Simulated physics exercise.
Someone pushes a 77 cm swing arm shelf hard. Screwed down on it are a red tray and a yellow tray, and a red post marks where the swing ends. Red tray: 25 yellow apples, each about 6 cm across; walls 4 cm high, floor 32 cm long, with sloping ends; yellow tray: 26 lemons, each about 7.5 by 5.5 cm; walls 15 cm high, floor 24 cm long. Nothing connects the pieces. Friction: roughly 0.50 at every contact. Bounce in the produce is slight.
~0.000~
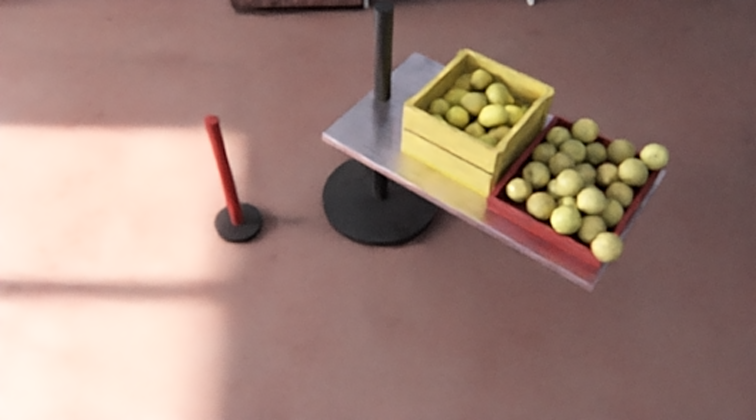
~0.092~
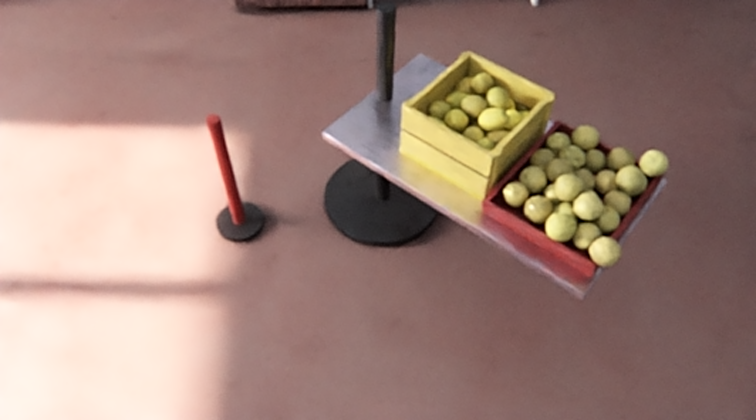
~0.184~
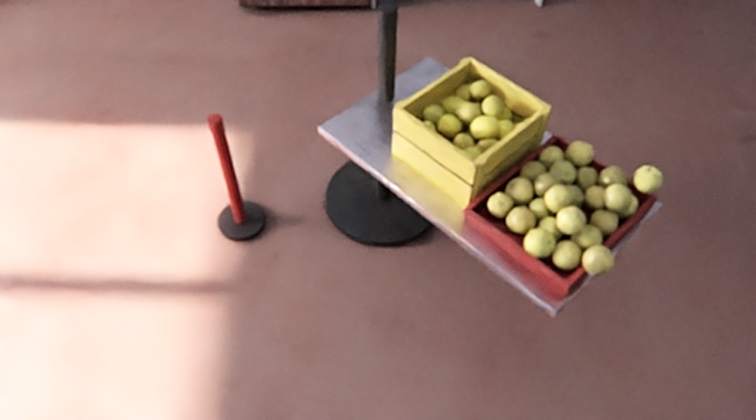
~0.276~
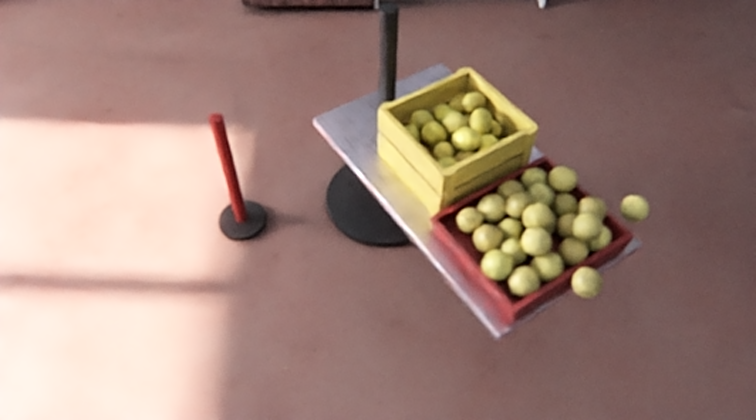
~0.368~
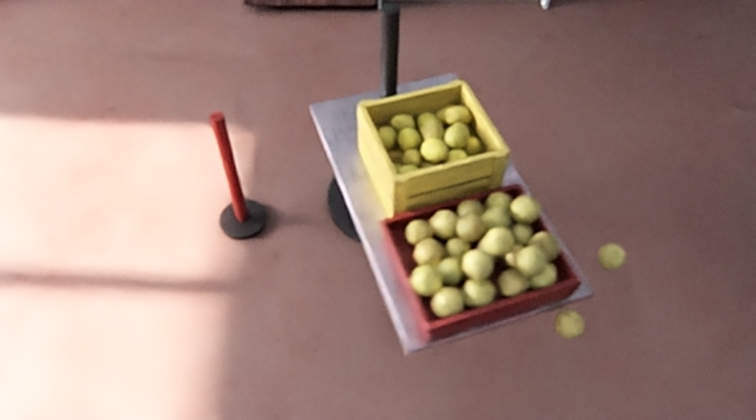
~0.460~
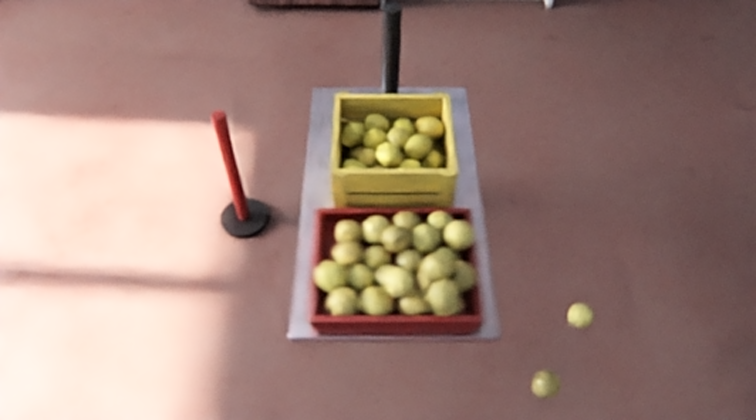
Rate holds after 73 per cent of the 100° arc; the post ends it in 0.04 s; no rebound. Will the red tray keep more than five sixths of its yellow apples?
No.
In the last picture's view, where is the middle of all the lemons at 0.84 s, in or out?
I'd put it close to (300, 122).
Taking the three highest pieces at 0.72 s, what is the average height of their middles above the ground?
About 62 cm up.
After 0.64 s, it reaches the stop.
After 0.72 s, 6 of 25 out of the red tray and 0 of 26 out of the yellow tray.
After 0.84 s, 8 of 25 out of the red tray and 0 of 26 out of the yellow tray.
After 1.06 s, 9 of 25 out of the red tray and 0 of 26 out of the yellow tray.
When it is over (at 1.50 s), 9 of 25 out of the red tray and 0 of 26 out of the yellow tray. Asked share, 9 of 25, 36 per cent.
